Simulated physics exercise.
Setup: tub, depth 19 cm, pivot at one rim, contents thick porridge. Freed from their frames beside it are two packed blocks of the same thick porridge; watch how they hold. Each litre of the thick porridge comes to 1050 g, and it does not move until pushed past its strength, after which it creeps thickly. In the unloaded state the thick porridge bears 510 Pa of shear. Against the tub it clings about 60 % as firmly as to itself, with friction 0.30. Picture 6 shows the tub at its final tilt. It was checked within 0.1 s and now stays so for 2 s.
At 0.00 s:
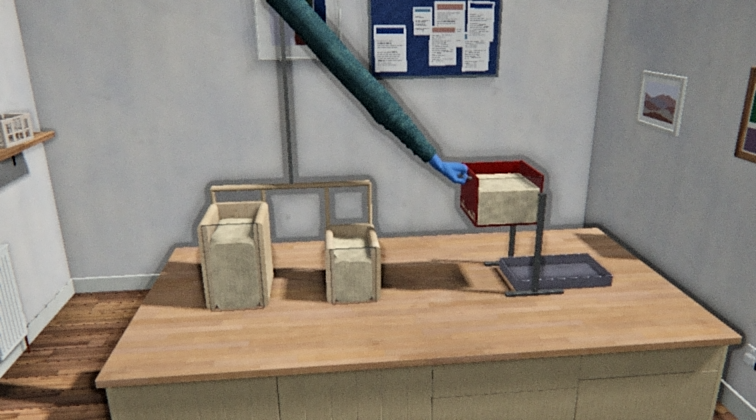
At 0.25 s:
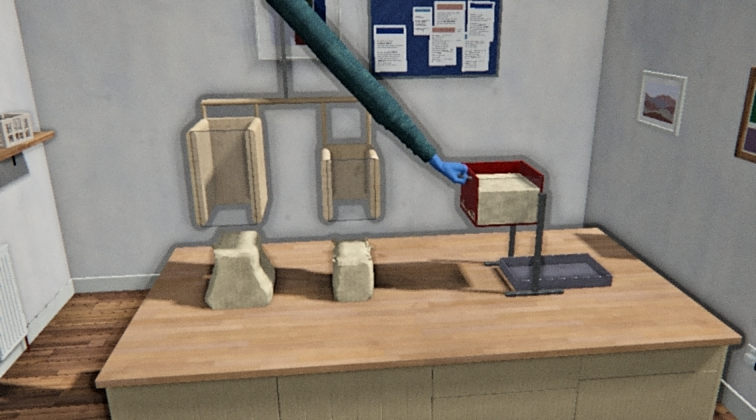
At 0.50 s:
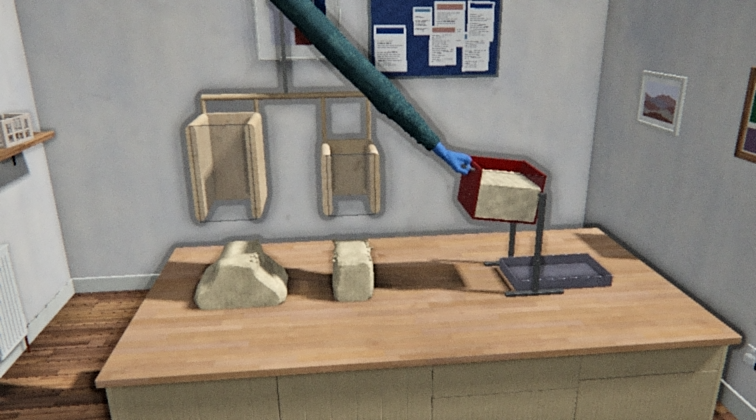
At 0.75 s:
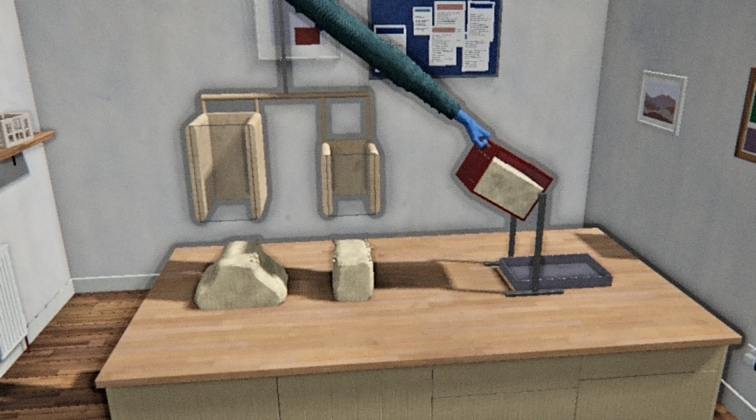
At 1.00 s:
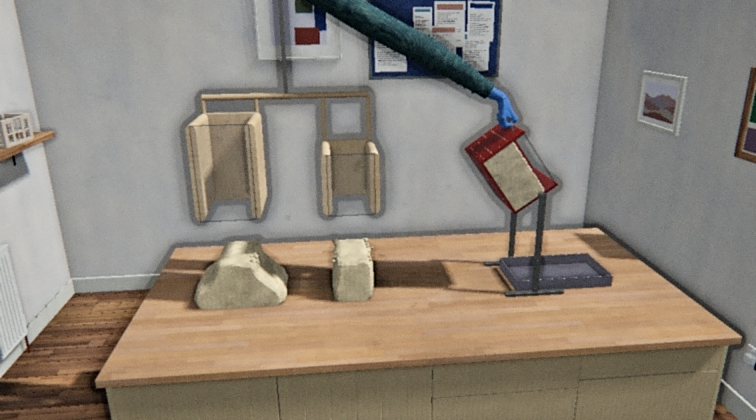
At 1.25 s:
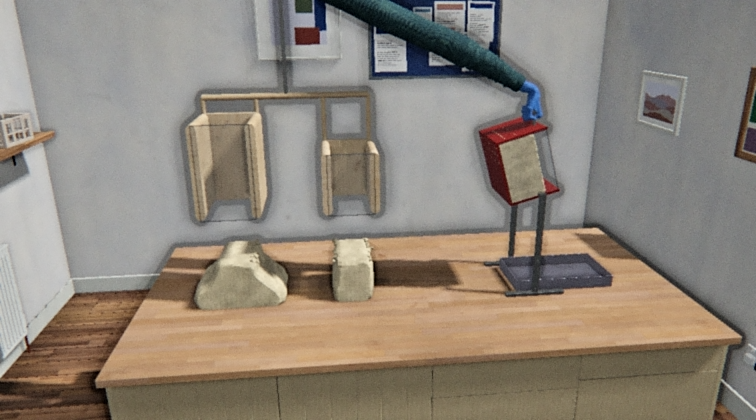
A pale frame lifts off two cream blocks on a wooden counter, seen from slightly above in a grey-walled room with a pinboard, and the left block slumps and spreads while the smaller one barely sags. On the right, a blue-gloved hand on a long green sleeve steadily tilts a red tub of the same pale stuff above a grey tray. The camera stays still.
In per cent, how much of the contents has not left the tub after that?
Expect about 100 out of 100.
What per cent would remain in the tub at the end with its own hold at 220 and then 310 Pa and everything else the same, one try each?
Respectively 65 % and 80 %.
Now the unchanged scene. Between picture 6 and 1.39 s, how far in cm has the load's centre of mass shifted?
Something like 0 cm, give or take.
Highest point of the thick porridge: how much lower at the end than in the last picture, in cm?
The top ends up some 0 cm below its level in the last picture.
By 1.39 s, the tub is at 74 degrees and holds 100 %.
By 1.56 s, the tub is at 74 degrees and holds 100 %.
By 1.73 s, the tub is at 74 degrees and holds 100 %.
By 1.90 s, the tub is at 74 degrees and holds 100 %.
By 3.25 s, at the end, the tub is at 74 degrees and holds 100 %.
